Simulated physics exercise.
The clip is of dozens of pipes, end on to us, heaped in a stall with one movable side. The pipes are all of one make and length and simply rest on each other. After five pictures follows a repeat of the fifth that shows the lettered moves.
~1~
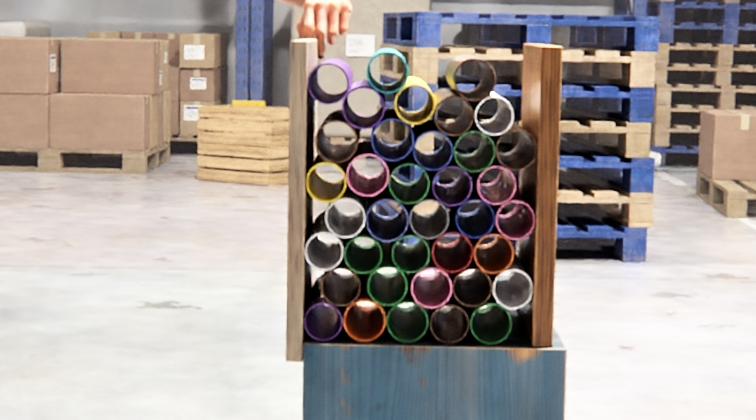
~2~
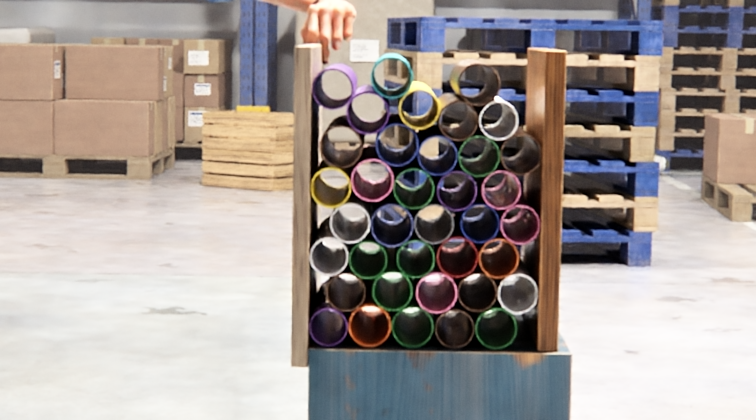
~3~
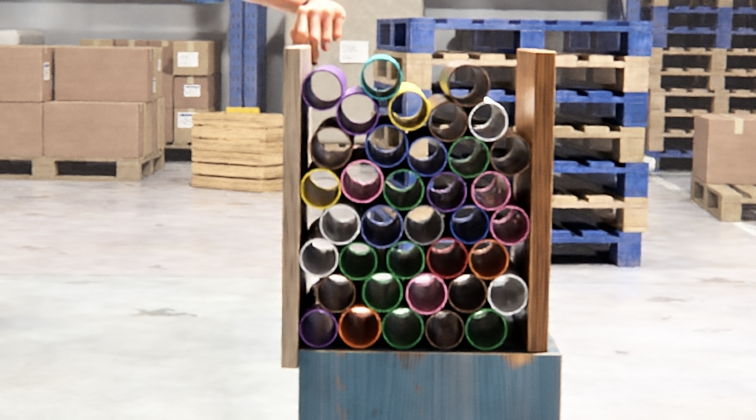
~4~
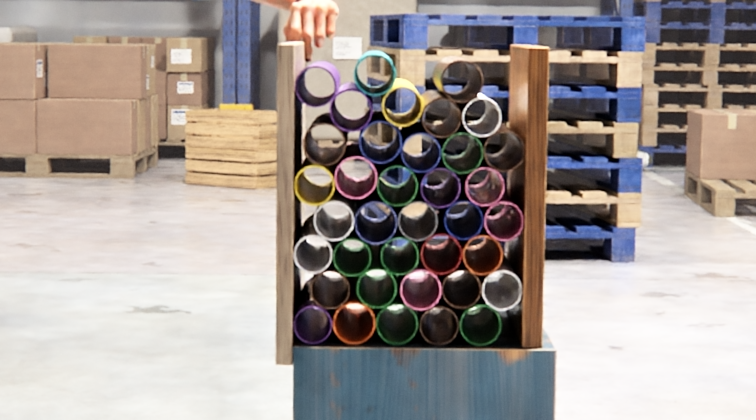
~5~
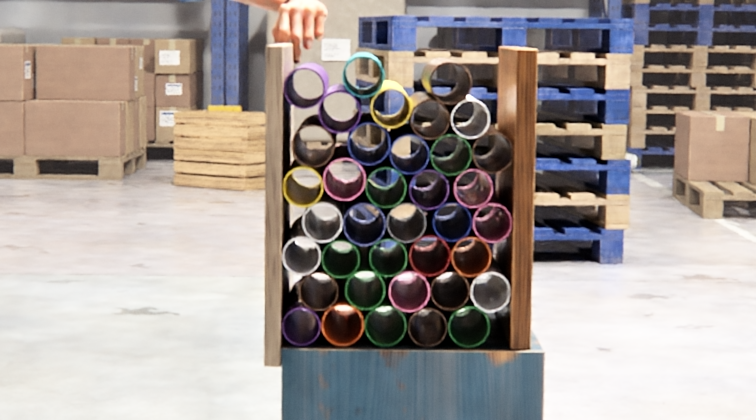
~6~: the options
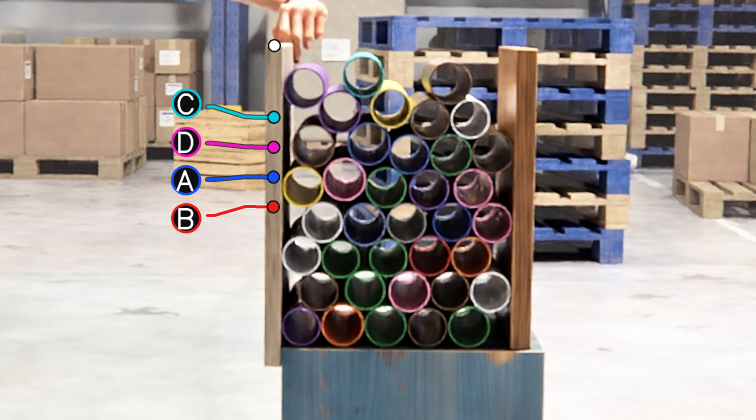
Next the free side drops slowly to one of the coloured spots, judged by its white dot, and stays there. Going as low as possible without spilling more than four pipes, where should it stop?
No lower than B.
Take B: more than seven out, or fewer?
At B, fewer than seven.
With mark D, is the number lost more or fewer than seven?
Fewer than seven.
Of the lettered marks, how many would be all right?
The number is four.
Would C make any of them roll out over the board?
No.
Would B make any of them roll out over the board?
Yes.
On the marked copy, A at (273, 177); B at (273, 207); C at (274, 117); D at (274, 147); the white dot at (274, 46).
With B. Early on, top of the board (283, 117).
Further on, top of the board (283, 197).
At the end, top of the board (283, 206), one out over the board.
As for the rest, A none out over the board; C none out over the board; D none out over the board.
